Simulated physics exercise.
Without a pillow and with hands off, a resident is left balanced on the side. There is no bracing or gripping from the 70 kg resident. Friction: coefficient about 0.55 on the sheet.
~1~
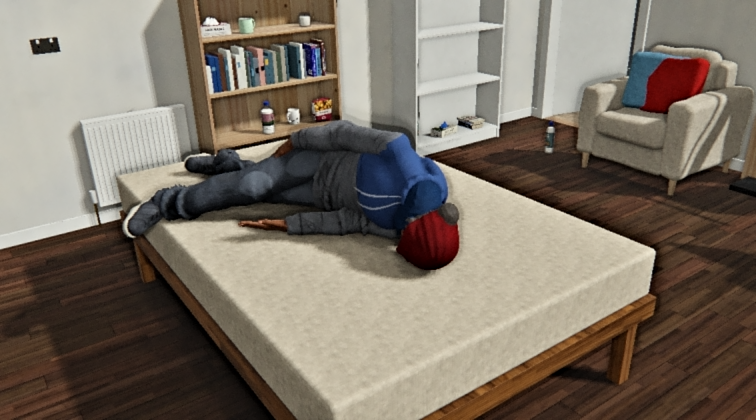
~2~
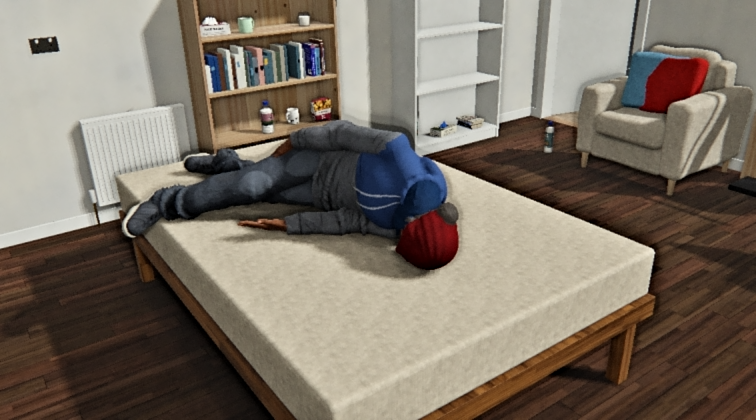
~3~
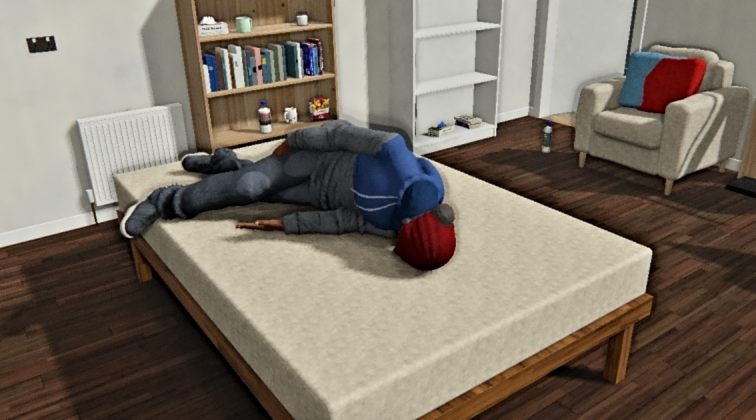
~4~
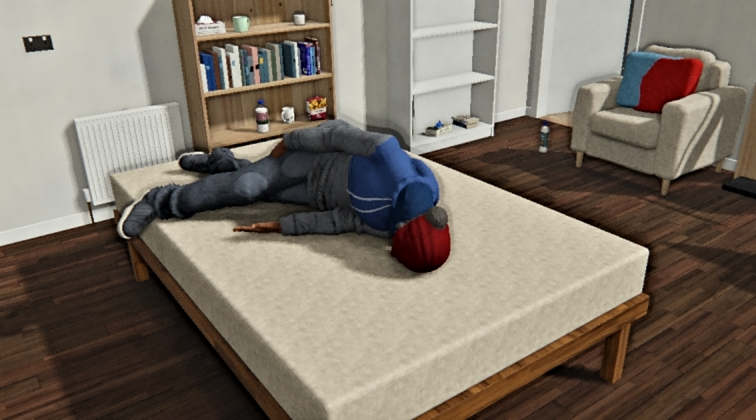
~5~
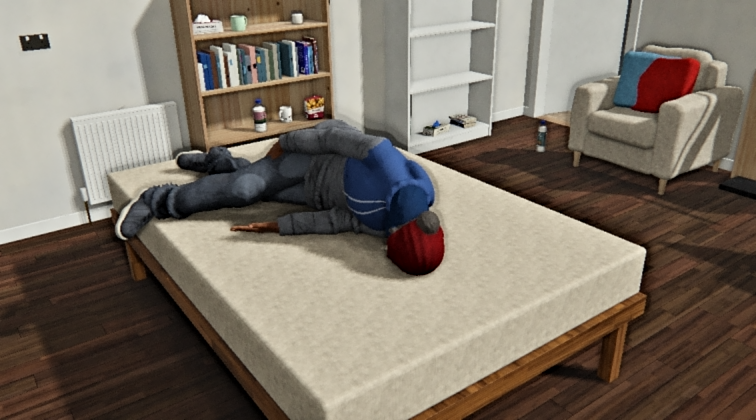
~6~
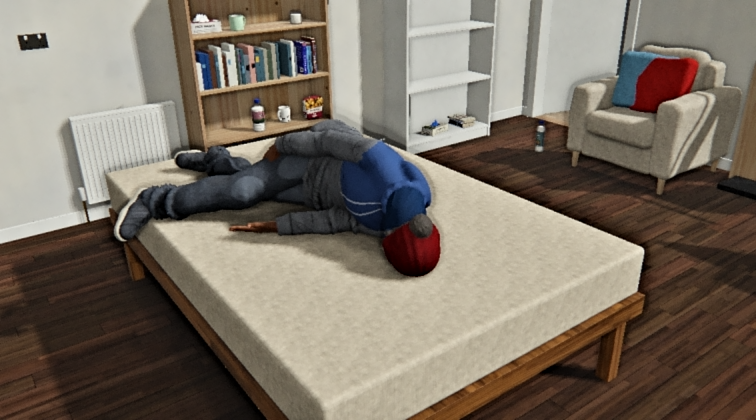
Person in a red hat and blue-grey top lying side-on across a bare mattress, barely moving, upper body shifting slightly left.
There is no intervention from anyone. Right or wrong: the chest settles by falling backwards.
Wrong, it goes forwards.
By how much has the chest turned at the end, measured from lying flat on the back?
I'd say close to 140 degrees from flat.
Then, 0.28 s after the last picture the chest is turned 120° from lying flat on the back, near (385, 192) in the last picture's view.
Then, 0.68 s after the last picture the chest is turned 135° from lying flat on the back, near (383, 195) in the last picture's view.
Then, 1.28 s after the last picture the chest is turned 140° from lying flat on the back, near (383, 196) in the last picture's view.
In the final state, chest rolls forwards.
